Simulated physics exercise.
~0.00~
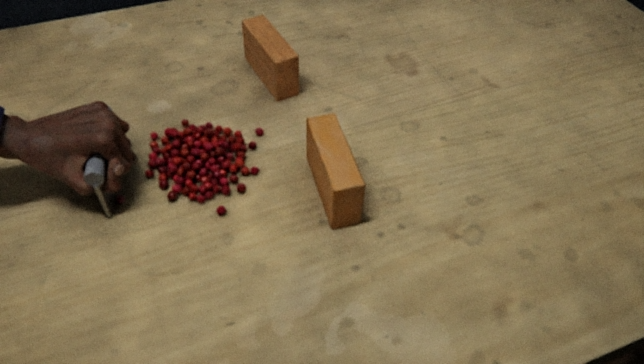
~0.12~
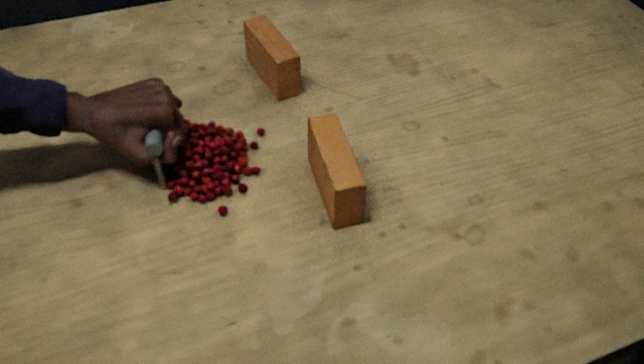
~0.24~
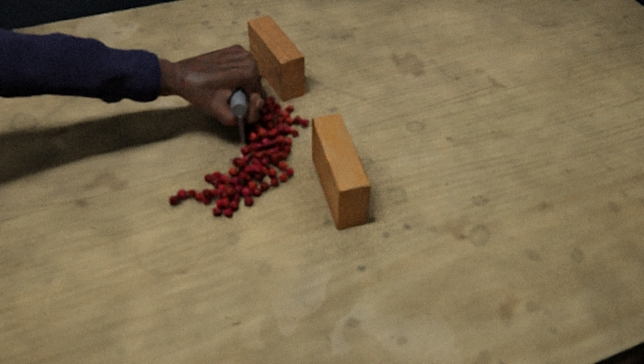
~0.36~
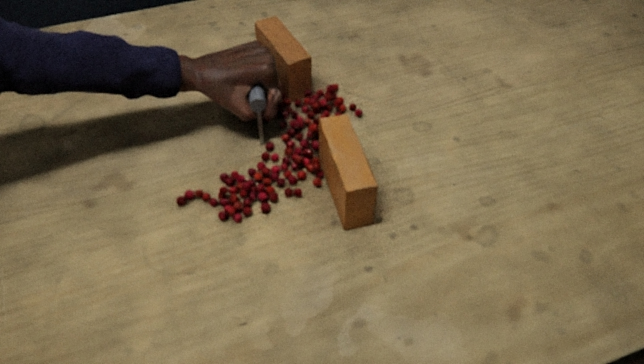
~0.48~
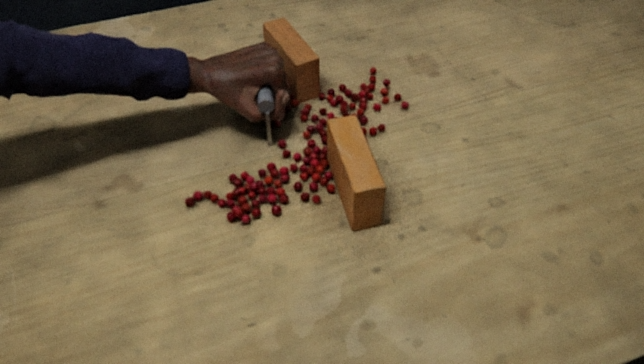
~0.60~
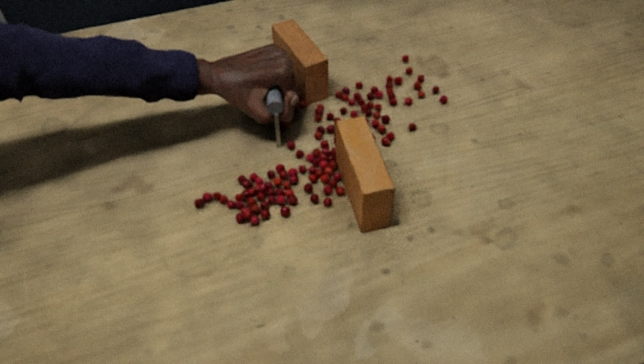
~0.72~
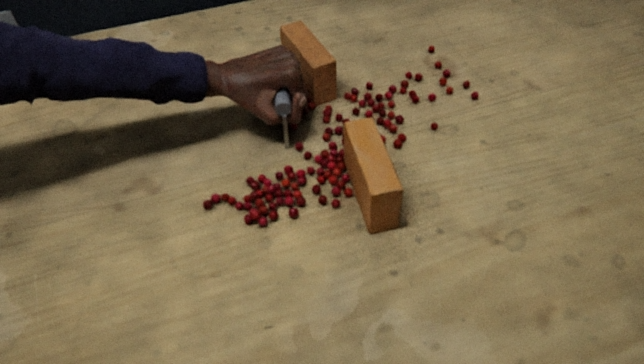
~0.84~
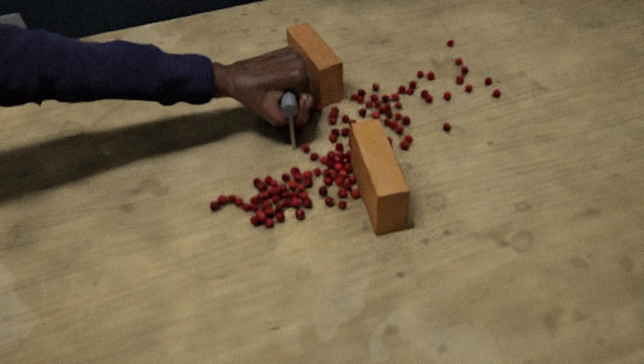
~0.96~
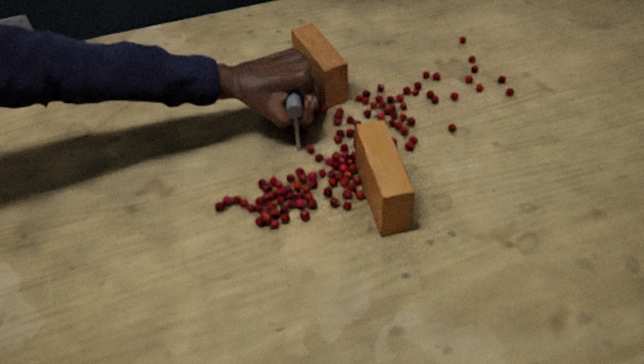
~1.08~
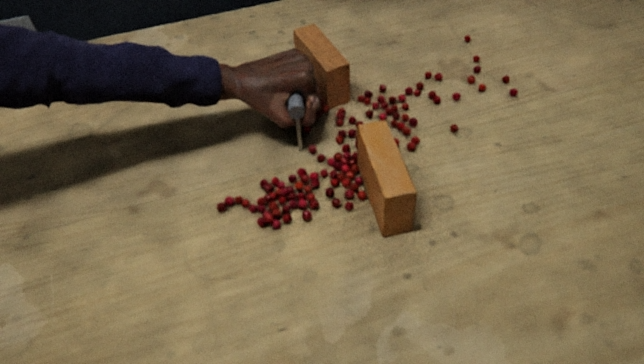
A hand holding a scraper pushed a pile of red cranberries right and slightly away across a wooden surface toward two orange blocks, then stopped; some rolled through the gap and scattered beyond, while most stayed bunched in front.
